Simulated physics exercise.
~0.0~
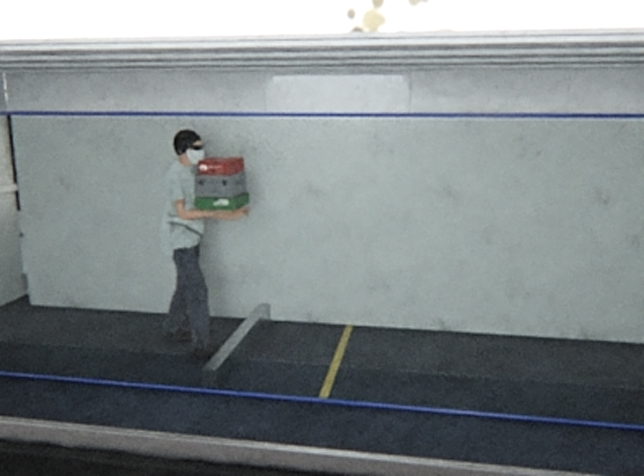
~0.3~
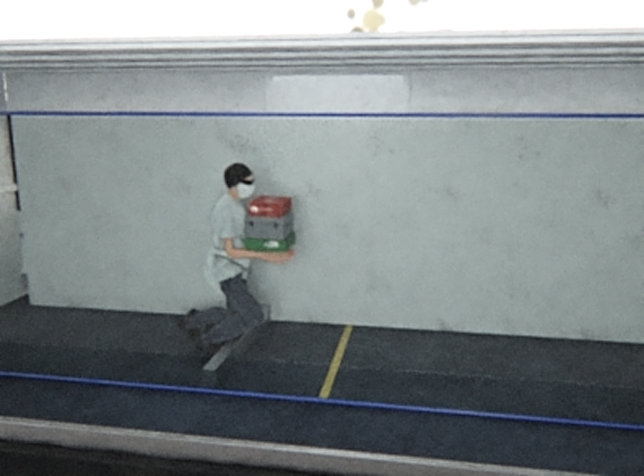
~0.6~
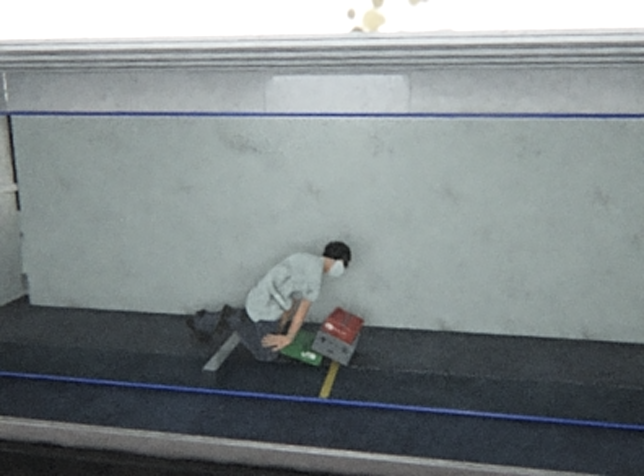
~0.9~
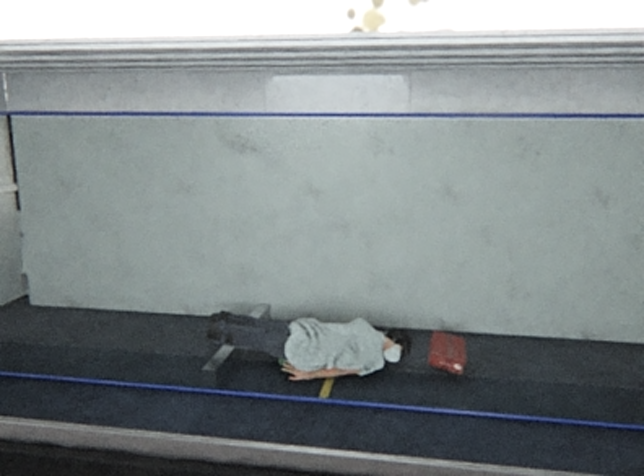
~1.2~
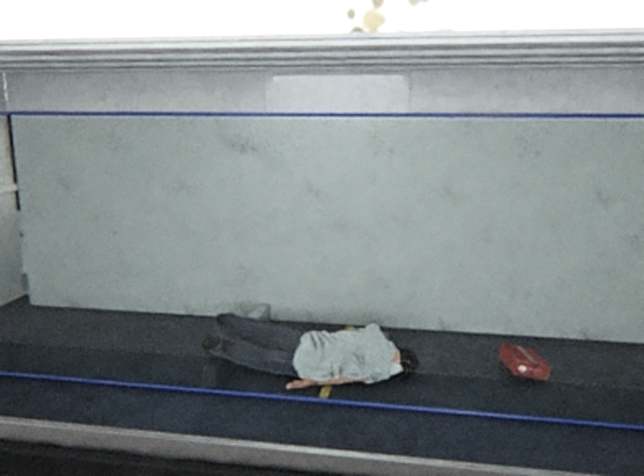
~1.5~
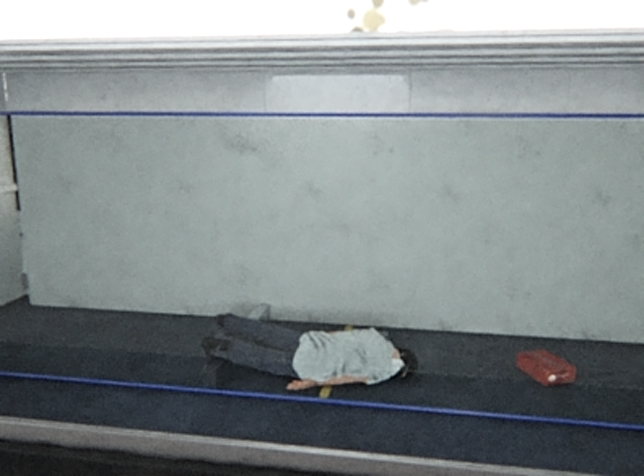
Courier holding three stacked boxes buckling over a low rail, dropping flat across a yellow line, red carton tumbling away right.
